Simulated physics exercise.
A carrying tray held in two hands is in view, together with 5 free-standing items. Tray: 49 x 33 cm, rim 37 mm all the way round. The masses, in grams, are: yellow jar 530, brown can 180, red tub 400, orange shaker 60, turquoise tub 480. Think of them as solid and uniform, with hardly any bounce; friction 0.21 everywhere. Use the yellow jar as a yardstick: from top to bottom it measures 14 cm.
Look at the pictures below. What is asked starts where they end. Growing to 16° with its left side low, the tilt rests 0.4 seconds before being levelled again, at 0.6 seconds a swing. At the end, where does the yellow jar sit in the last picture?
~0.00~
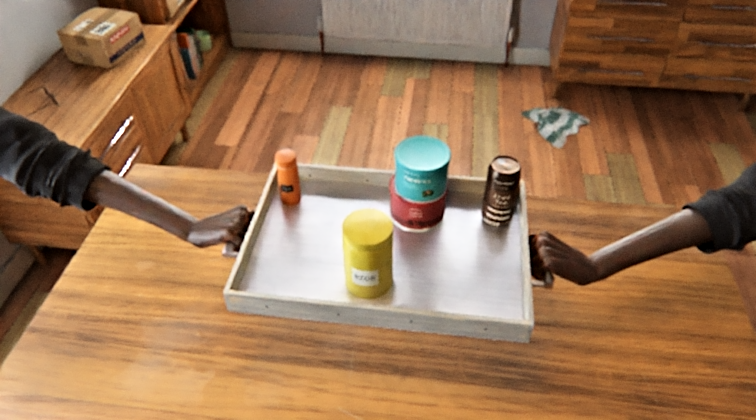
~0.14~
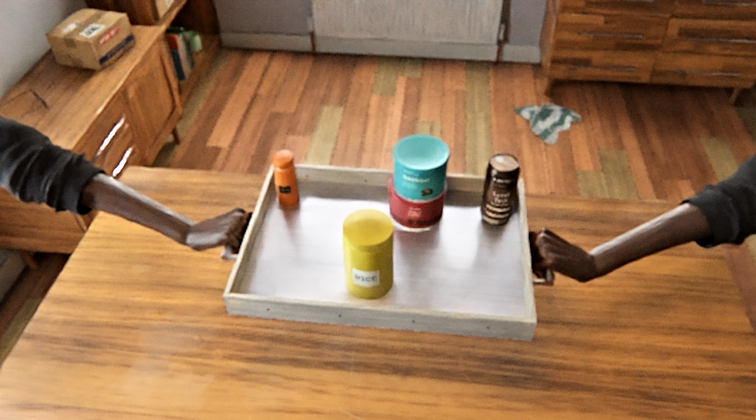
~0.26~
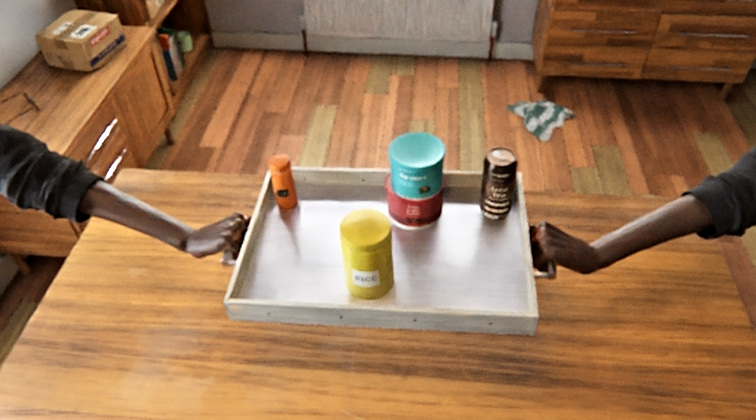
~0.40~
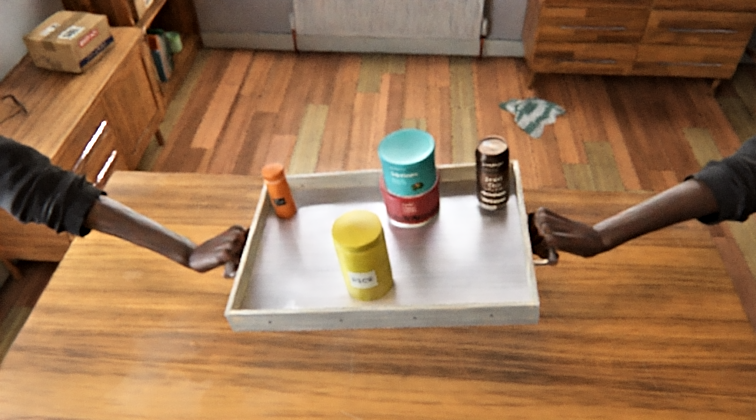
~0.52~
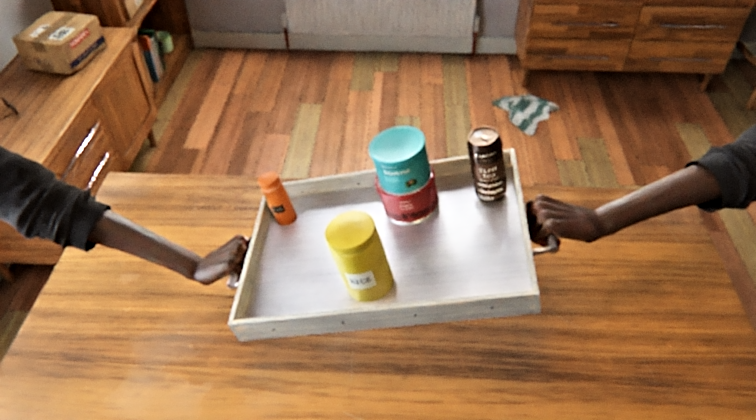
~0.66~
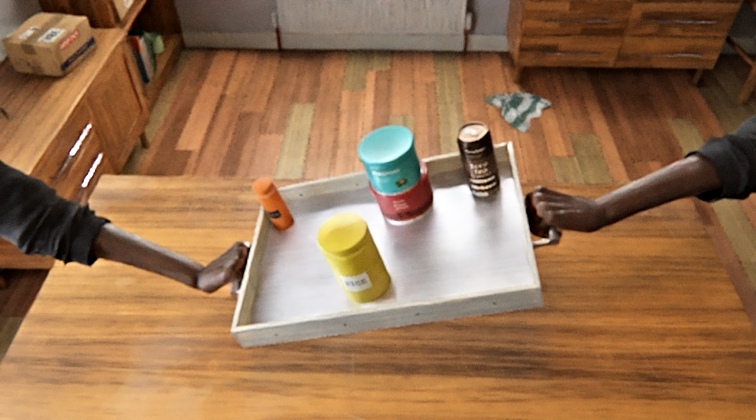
Around (261, 252).
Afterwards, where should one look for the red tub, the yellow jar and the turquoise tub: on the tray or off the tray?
Final state - the red tub stays within bounds; the yellow jar stays within bounds; the turquoise tub ends out of bounds.
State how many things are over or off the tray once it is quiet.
The count is 2.
By 1.16 s, tray at 16°, left edge down; yellow jar 16 cm from its spot near (270, 273); brown can 18 cm from its spot; turquoise tub 19 cm from its spot.
By 1.46 s, tray at 5°, left edge down; orange shaker and turquoise tub now off the tray; yellow jar 18 cm from its spot near (259, 260); brown can 30 cm from its spot.
By 1.86 s, tray level; yellow jar 18 cm from its spot near (261, 253); red tub 24 cm from its spot; brown can 30 cm from its spot.
When it is over (2.2 s), off the tray, orange shaker and turquoise tub; not toppled but over 5 cm from the start, yellow jar, brown can and red tub. In the last view, yellow jar near (261, 253).
